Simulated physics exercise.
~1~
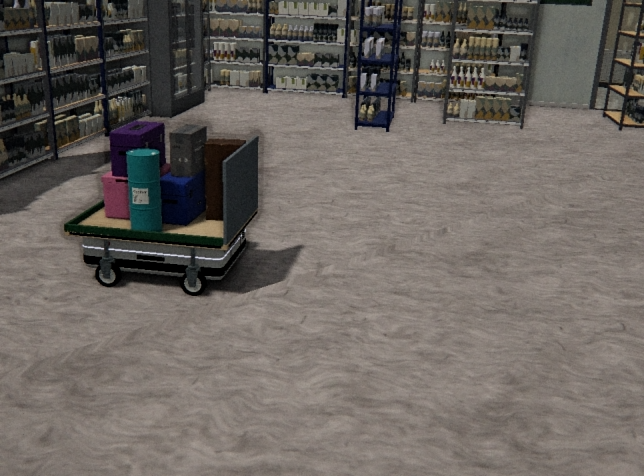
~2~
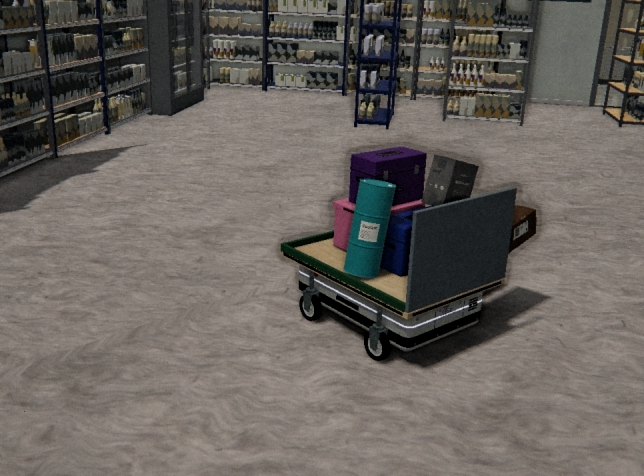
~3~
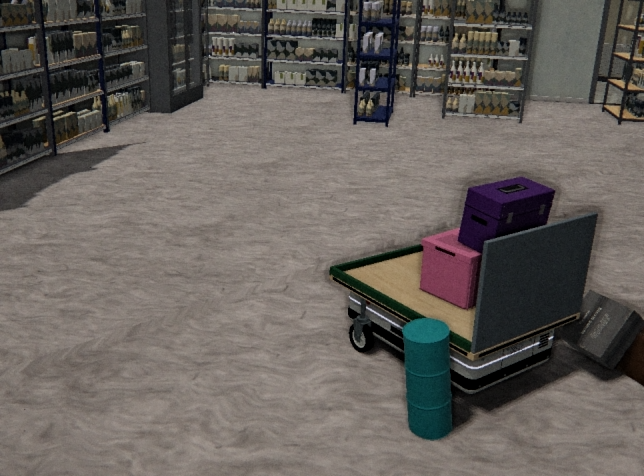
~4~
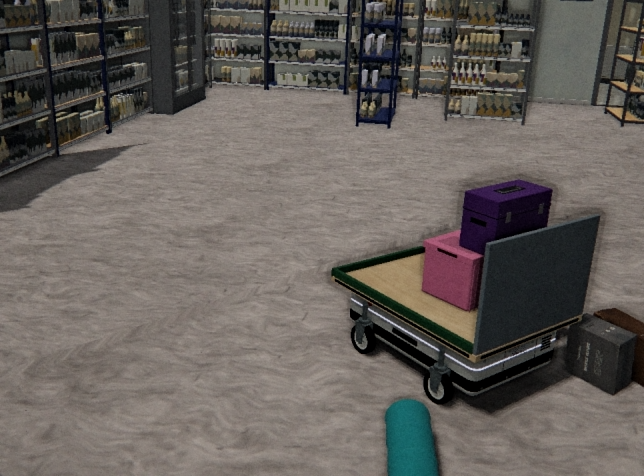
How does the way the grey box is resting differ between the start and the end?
At the start the grey box stands upright on the cart, but at the end it lies on its side on the floor.
